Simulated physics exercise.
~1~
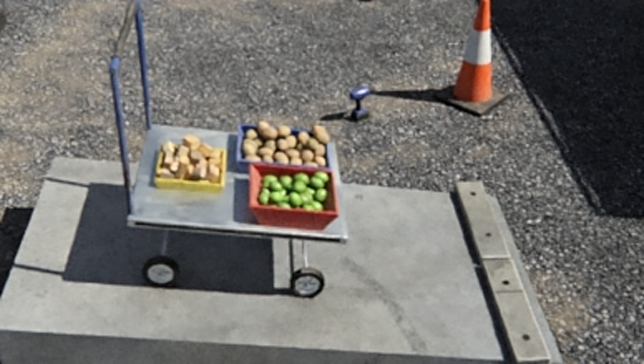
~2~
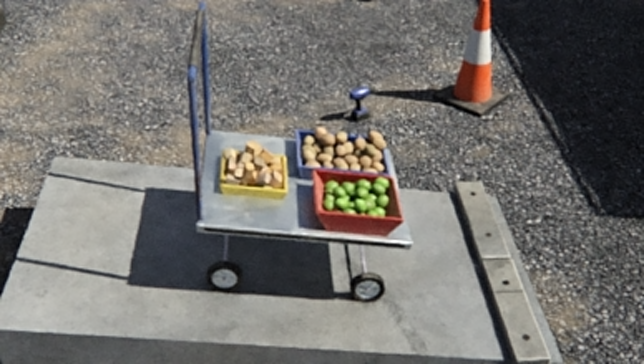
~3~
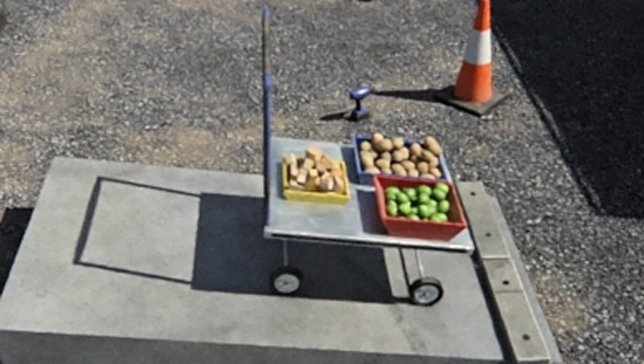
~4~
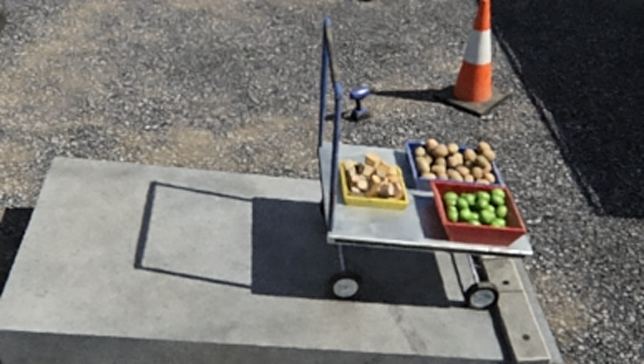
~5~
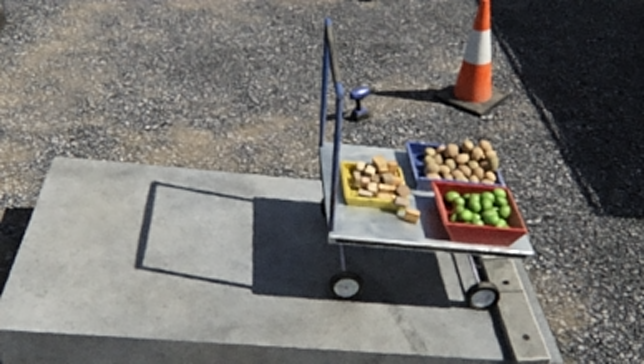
A trolley carrying three crates rolls right, stops at a low step, and spills wooden blocks.
